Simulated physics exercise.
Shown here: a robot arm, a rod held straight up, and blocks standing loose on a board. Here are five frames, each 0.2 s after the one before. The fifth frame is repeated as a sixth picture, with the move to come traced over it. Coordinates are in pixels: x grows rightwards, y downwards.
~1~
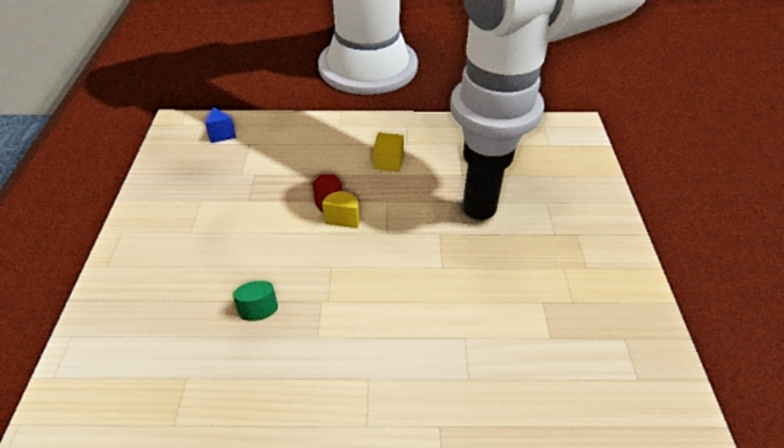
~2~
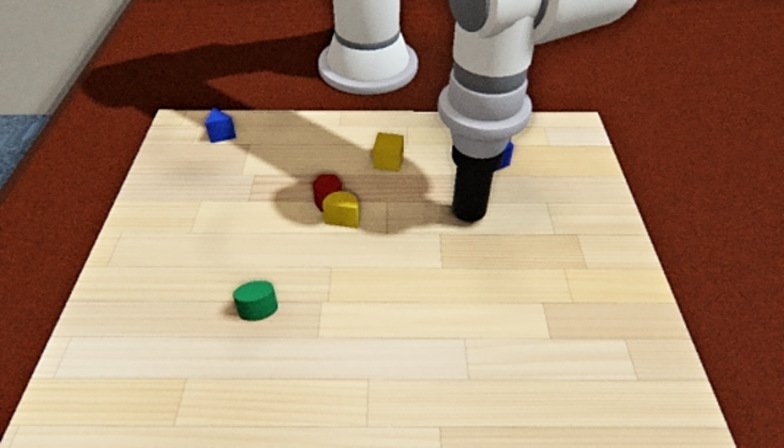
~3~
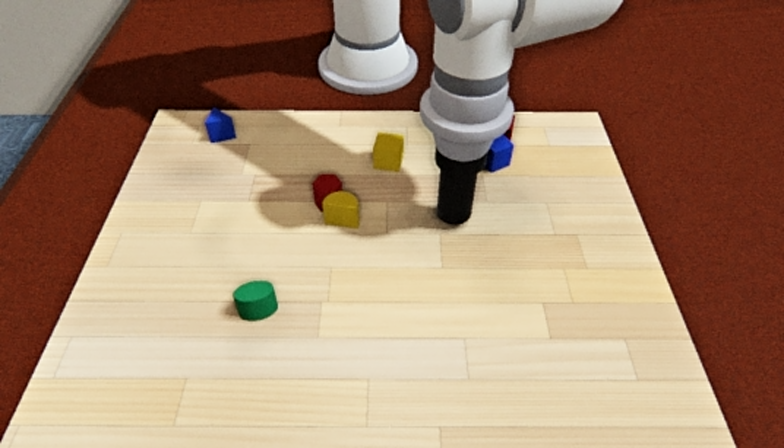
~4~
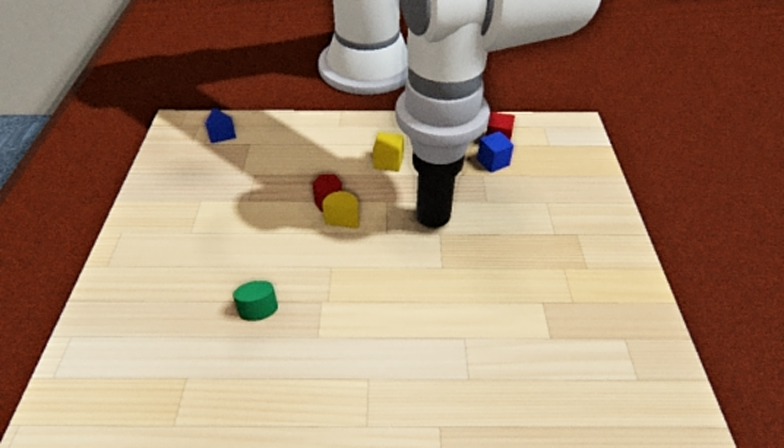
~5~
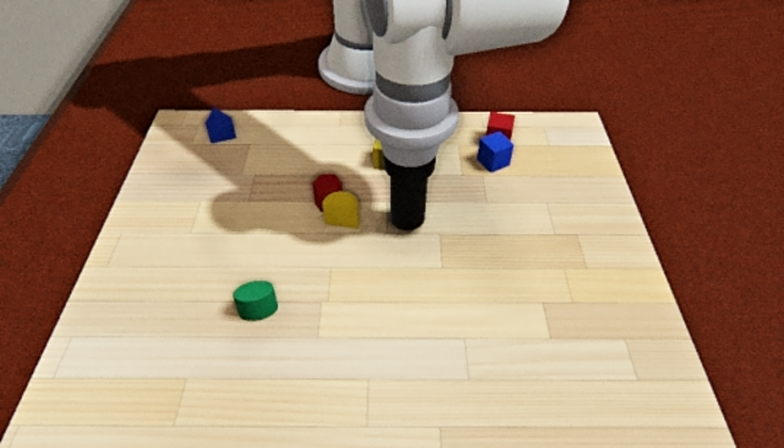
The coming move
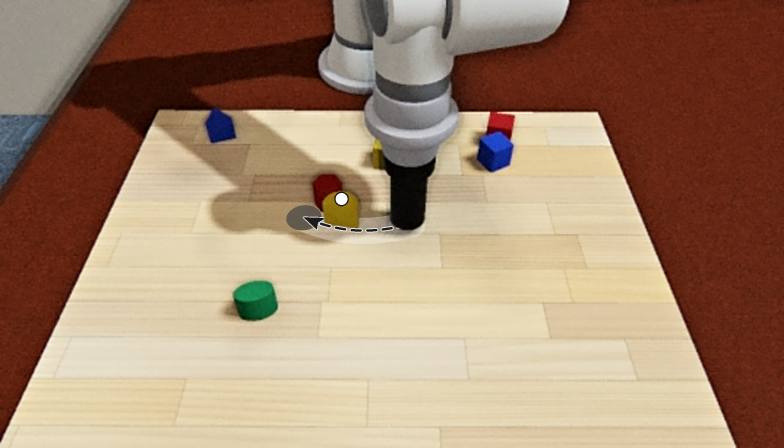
At first, a robot arm holds a black rod upright near the right side of a wooden board scattered with small colored blocks. The rod then slides steadily left, uncovering a blue block and a red one behind it, and nears the yellow and red pair while every block stays still.
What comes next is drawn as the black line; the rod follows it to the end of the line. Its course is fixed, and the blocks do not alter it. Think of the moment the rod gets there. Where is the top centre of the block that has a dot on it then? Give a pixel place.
It is going to be at (286, 178).
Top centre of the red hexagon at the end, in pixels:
Located at (317, 172).
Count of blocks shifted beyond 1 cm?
It moves two blocks.
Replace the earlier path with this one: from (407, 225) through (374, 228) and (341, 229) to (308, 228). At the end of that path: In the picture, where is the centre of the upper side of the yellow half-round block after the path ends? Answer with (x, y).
My estimate: (291, 188).
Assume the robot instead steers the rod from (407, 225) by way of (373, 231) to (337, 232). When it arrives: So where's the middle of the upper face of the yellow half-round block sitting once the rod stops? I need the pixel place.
At roughly (312, 194).
Drawn move, from (407, 225) through (372, 230) and (336, 228) to (304, 218); the dot is on the yellow half-round block.
On the path given first. One third of the way, rod (370, 223); yellow half-round block (337, 198).
Two thirds of the way, rod (333, 220); red hexagon (318, 173), turned 55° clockwise; yellow half-round block (307, 191), turned 40° clockwise.
At the end, rod (303, 210); red hexagon (317, 172), turned 70° clockwise; yellow half-round block (286, 178), turned 75° clockwise.
